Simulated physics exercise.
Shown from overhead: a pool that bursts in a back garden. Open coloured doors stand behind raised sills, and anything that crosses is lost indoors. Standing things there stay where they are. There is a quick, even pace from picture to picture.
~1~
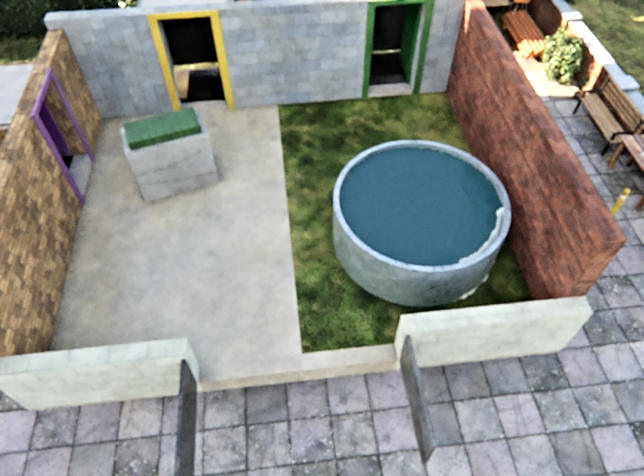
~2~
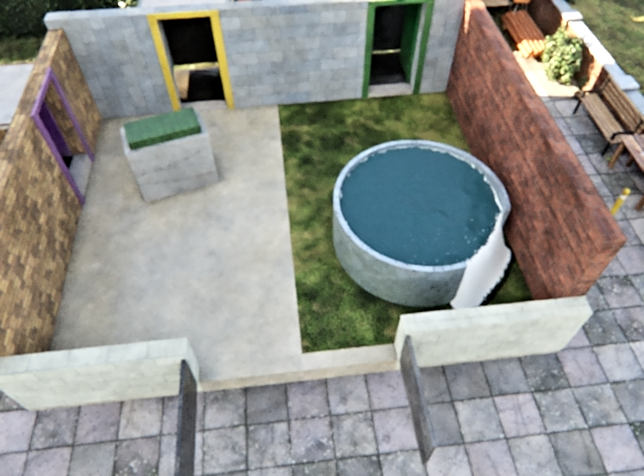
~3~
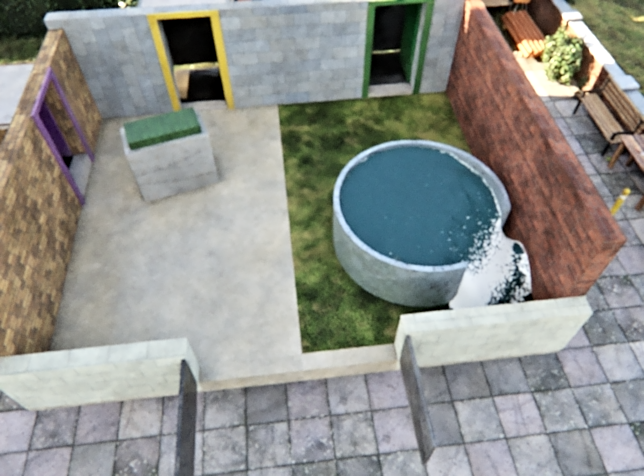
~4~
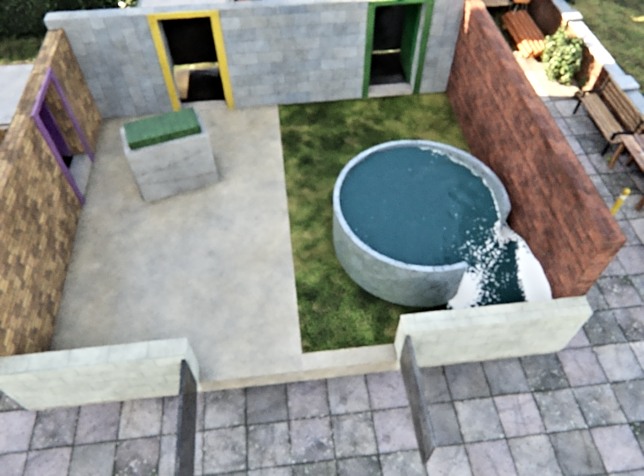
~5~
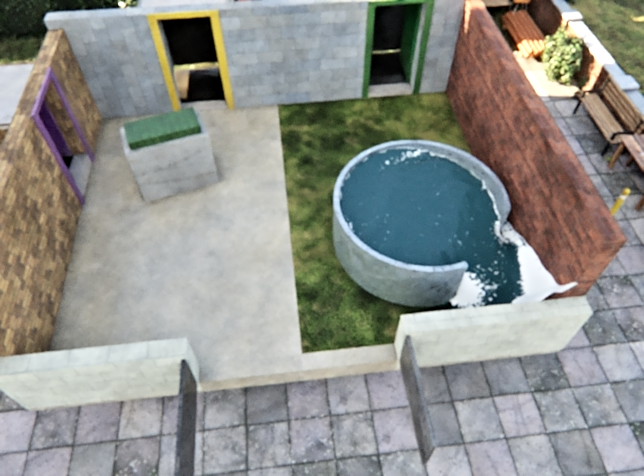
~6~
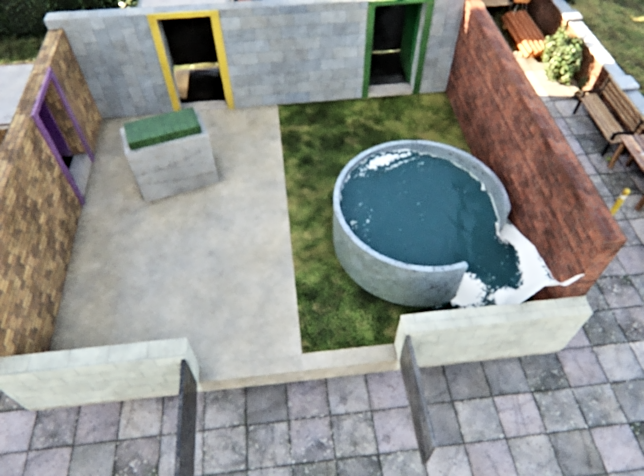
A round pool in a walled back garden burst open at its lower right side, and white, foamy water poured out through the gap, spreading between the brick wall and the low front wall.
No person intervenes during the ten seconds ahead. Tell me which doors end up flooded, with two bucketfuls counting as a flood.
Here is how it goes: The yellow door escapes flooding; the green door escapes flooding; the purple door escapes flooding.
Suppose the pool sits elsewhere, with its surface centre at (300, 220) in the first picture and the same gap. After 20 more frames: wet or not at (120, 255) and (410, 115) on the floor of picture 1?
Bone-dry, soaked.
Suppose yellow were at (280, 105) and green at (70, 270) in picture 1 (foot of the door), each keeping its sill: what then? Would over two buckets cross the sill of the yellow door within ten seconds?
Result - yellow does not reach it.
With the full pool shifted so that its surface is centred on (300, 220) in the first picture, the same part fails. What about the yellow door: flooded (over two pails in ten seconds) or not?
I'd say the yellow door never reaches the line.
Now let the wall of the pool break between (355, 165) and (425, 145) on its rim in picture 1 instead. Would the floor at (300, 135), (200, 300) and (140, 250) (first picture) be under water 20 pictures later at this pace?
Taking the three spots as listed, they end up inundated, spared and spared.
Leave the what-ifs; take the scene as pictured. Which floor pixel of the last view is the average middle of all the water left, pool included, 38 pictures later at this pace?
My reading is close to (363, 236).
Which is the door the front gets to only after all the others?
Observed: The one in yellow.
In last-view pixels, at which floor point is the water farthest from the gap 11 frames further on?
The front tops out at about (157, 369).
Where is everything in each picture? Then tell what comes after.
The first frame shows still water in the round tank at (420, 203).
In the second frame, water pours out at (486, 264) and has run to (453, 304).
In the third frame, water pours out at (485, 266) and has run to a hidden place.
In the fourth frame, the front is at a hidden place, out from the gap at (485, 267).
In the fifth frame, the front is at a hidden place, out from the gap at (485, 267).
In the sixth frame, water pours out at (485, 267) and has run to a hidden place.
A moment on, water covers 10 % of the floor; the yellow door not reached, the green door not reached, the purple door not reached.
Next, water covers 30 % of the floor; the yellow door not reached, the green door not reached, the purple door not reached.
Then, water covers 65 % of the floor; the yellow door not reached, the green door wet at the sill, nothing in, the purple door not reached.
Later, water covers 85 % of the floor; the yellow door not reached, the green door wet at the sill, nothing in, the purple door wet at the sill, nothing in.
In the end, water covers 100 % of the floor; the yellow door wet at the sill, nothing in, the green door wet at the sill, nothing in, the purple door wet at the sill, nothing in.
